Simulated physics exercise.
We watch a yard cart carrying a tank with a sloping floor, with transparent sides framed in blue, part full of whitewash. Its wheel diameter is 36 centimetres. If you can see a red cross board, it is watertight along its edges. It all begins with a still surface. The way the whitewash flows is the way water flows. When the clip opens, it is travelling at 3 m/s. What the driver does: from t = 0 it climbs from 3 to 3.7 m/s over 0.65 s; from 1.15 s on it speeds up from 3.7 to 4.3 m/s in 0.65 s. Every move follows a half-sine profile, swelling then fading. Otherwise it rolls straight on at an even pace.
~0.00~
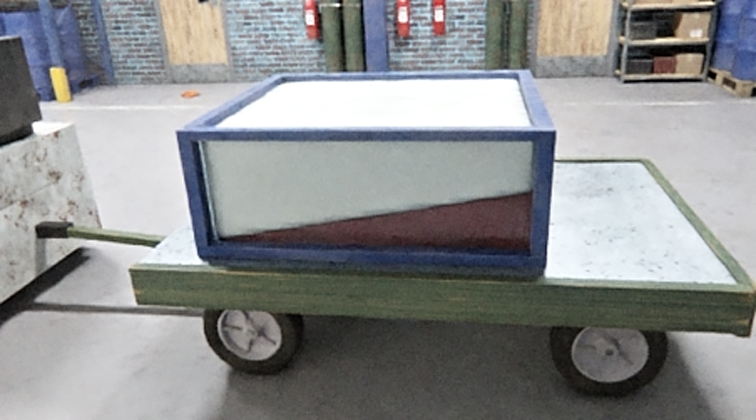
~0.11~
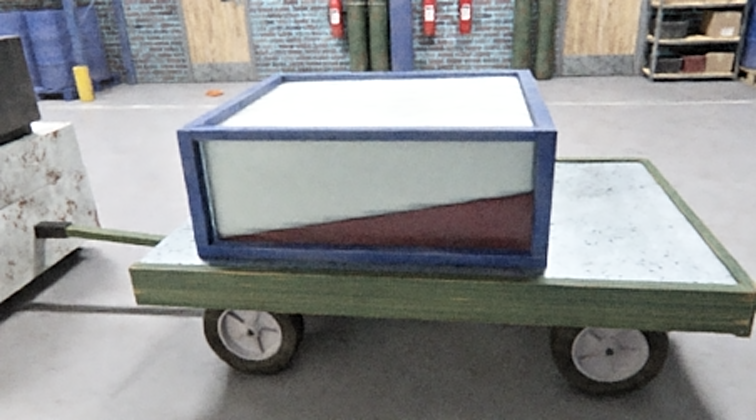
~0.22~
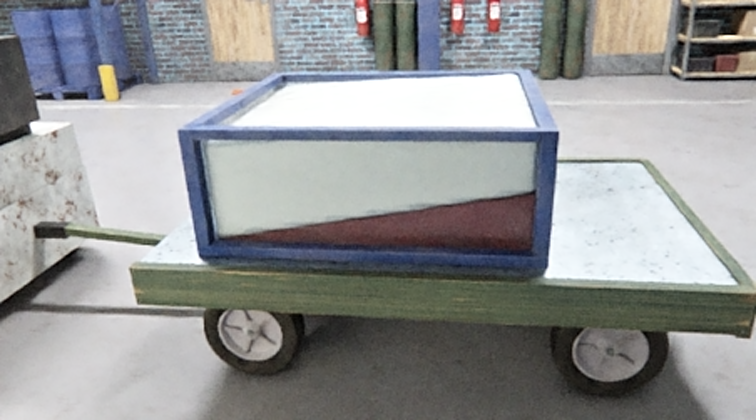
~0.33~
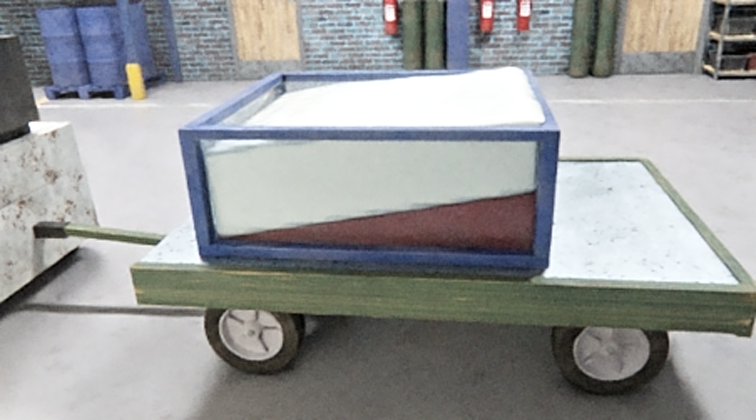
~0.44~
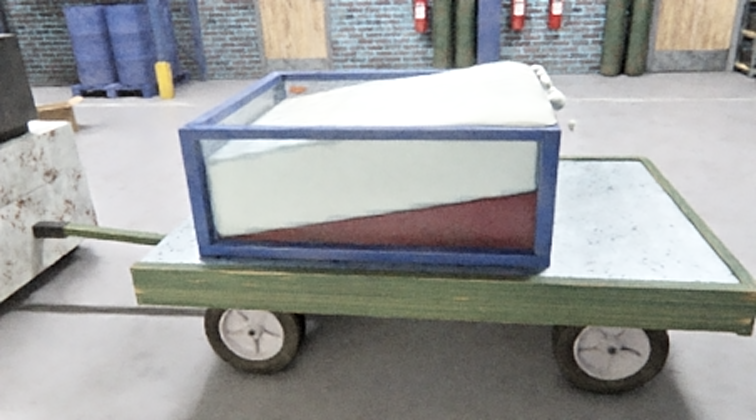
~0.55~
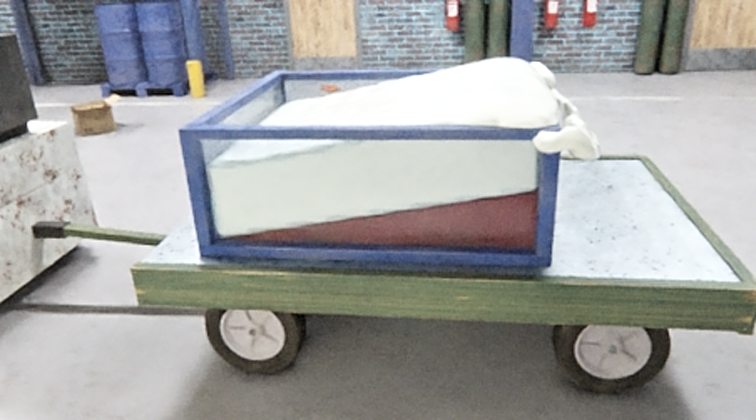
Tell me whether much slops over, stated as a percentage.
Roughly 14 per cent slops over.
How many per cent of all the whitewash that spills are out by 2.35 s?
About 80 percent at that moment.
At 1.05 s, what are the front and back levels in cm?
Heights: Front 36 cm, then back 38 cm.
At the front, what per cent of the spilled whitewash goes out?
Close to 10 per cent goes that way.
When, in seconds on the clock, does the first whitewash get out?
Around 0.6 s.
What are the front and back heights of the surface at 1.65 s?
Height at the front is 30 cm; height at the back is 36 cm.
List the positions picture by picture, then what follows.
In the first frame, the whitewash reaches (294, 84) at the front end; it reaches (501, 79) at the back end; no slope yet; the front is on the left, levels are read along the far wall; a wheel hub at (611, 358).
In the second frame, the whitewash reaches (293, 84) at the front end; it reaches (501, 79) at the back end; no slope yet.
In the third frame, the whitewash reaches (294, 86) at the front end; it reaches (502, 72) at the back end; it is heaped 3° towards the back.
In the fourth frame, the whitewash reaches (295, 95) at the front end; it reaches (503, 66) at the back end; it is heaped 7° towards the back.
In the fifth frame, the whitewash reaches (295, 100) at the front end; it reaches (503, 60) at the back end; it is heaped 10° towards the back.
In the sixth frame, the whitewash reaches (295, 104) at the front end; it reaches (503, 58) at the back end; it is heaped 11° towards the back; a wheel hub at (615, 355).
After 1.05 s it stands 37 cm high behind and 37 cm in front; 5 per cent has gone over the back, a little elsewhere.
After 1.65 s it stands 37 cm high behind and 31 cm in front; 6 per cent has gone over the back, a little elsewhere.
After 2.35 s it stands 34 cm high behind and 34 cm in front; 12 per cent has gone over the back, a little elsewhere.
After 4.78 s 14 per cent has gone over the back, a little elsewhere, 39 of 269 litres.
